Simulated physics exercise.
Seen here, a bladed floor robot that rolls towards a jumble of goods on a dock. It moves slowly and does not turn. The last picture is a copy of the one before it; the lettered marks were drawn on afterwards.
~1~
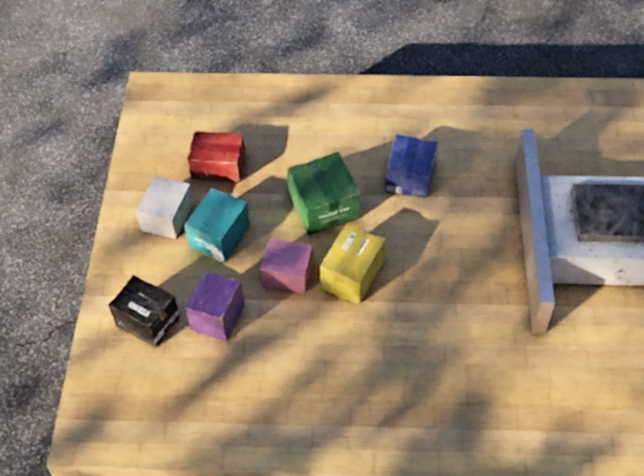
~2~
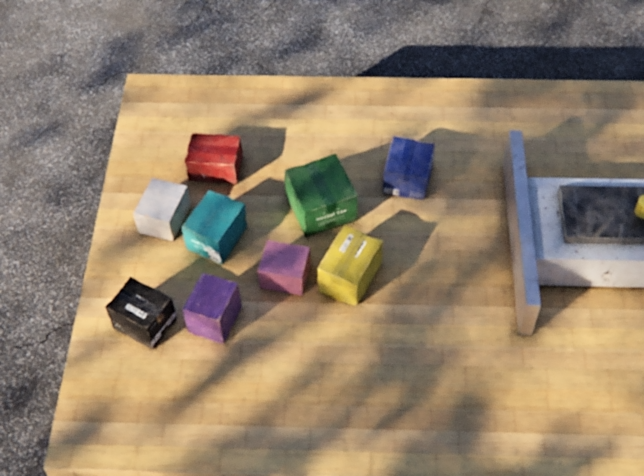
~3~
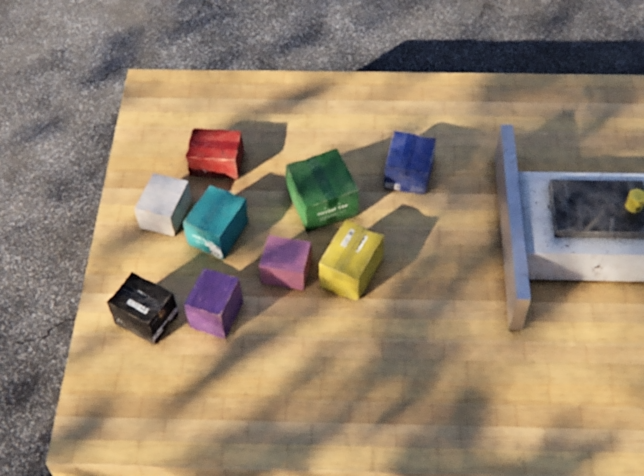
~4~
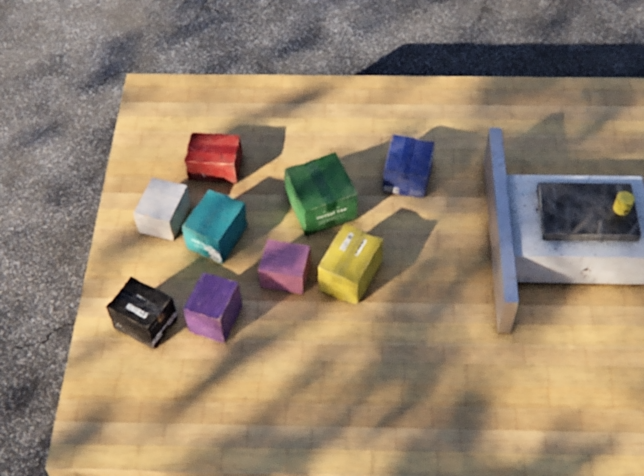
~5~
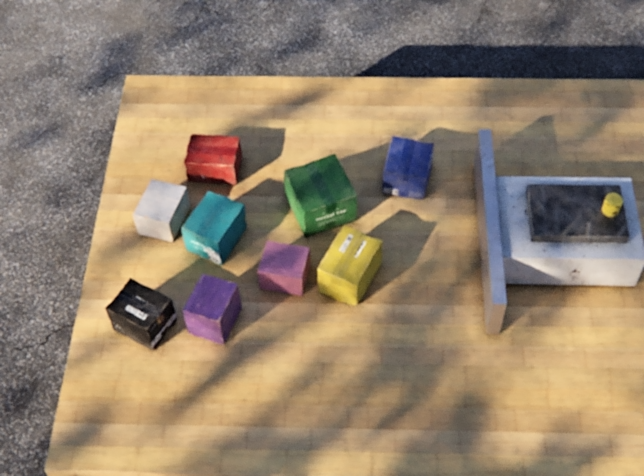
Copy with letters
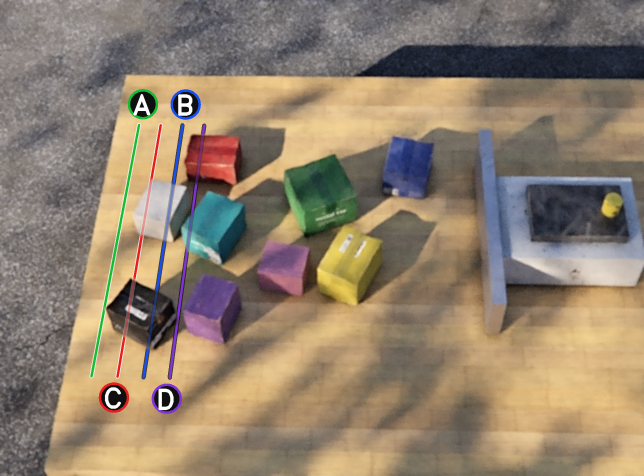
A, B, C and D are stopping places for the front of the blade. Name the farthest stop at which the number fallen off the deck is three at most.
Stop at B.
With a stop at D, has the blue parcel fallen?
No.
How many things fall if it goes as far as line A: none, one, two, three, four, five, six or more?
In all, six or more.
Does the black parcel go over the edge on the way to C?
Yes.
On the copy, A at (117, 239); B at (165, 240); C at (141, 240); D at (189, 240).
On B. First, robot (448, 210); blue parcel (343, 169); green box (302, 202).
Then, robot (329, 209); white crate (135, 204); turquoise parcel (158, 227).
Finally, robot (238, 208); turquoise parcel over the edge; white crate over the edge; two fallen.
By contrast, A drops six; C drops five; D is within the limit but short.
